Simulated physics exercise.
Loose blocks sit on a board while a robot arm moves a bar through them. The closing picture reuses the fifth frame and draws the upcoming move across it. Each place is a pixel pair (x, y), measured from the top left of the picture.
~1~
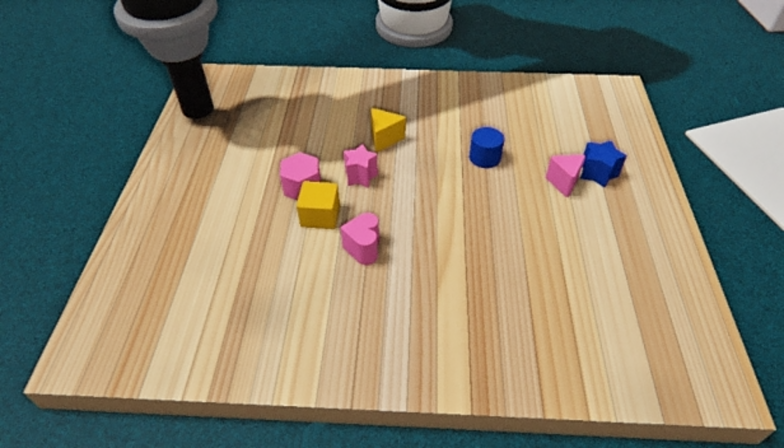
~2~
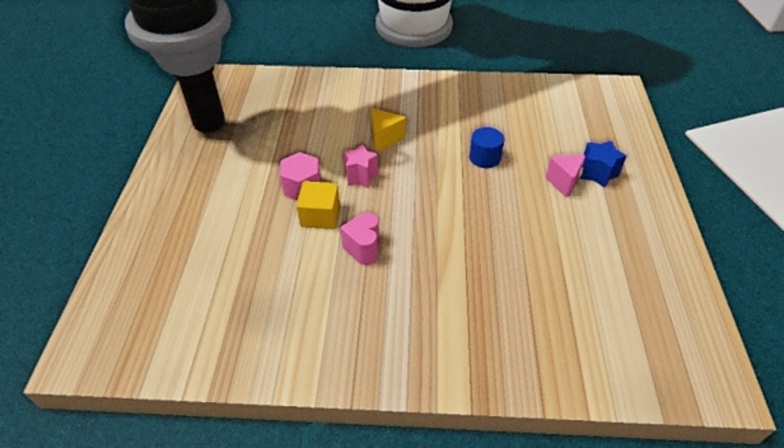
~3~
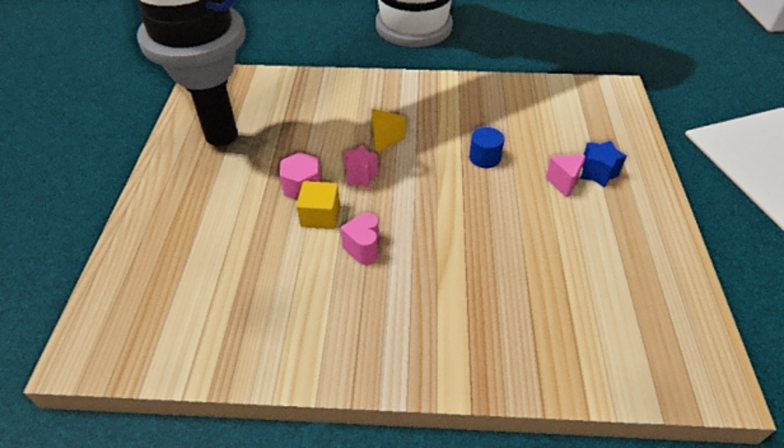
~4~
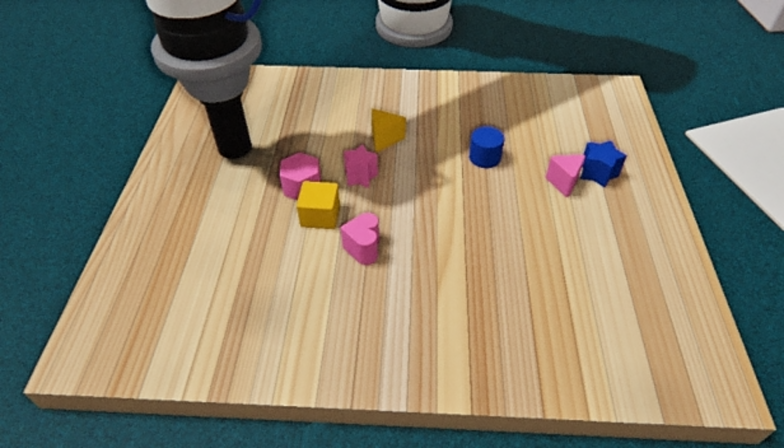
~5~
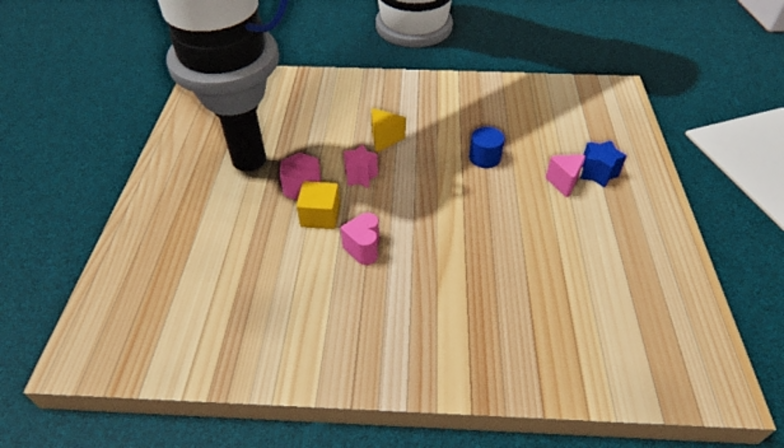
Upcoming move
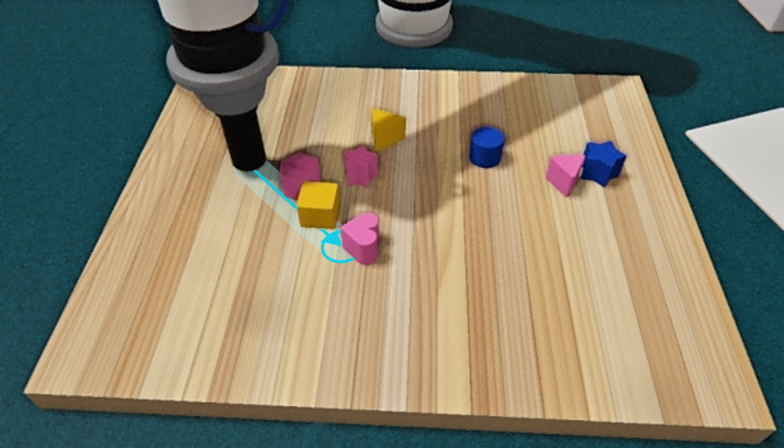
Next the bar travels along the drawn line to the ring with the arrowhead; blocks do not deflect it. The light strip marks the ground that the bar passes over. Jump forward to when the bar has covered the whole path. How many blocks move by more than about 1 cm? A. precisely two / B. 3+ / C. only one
My pick is B.
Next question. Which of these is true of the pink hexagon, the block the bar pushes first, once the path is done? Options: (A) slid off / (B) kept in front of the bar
Option A.
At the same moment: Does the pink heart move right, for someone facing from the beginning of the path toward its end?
I expect not.
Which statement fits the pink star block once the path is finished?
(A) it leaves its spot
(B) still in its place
The correct letter is B.
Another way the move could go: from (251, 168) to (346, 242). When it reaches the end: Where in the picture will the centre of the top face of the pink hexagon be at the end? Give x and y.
Its top centre lands on (337, 173).
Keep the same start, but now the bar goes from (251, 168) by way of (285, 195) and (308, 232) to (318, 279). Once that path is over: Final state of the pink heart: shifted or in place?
Well, the pink heart shifts from its place.
Path on the board, from (251, 168) to (342, 246).
On the path given first. One third of the way, bar at (278, 185); pink hexagon at (313, 167); yellow square block at (322, 197).
Two thirds of the way, bar at (308, 212); pink hexagon at (325, 169), turned 30° anticlockwise; yellow square block at (342, 205), turned 20° clockwise.
At the end, bar at (341, 239); pink hexagon at (325, 169), turned 30° anticlockwise; yellow square block at (379, 223), turned 20° anticlockwise; pink star block in place; pink heart at (411, 245), turned 25° clockwise.
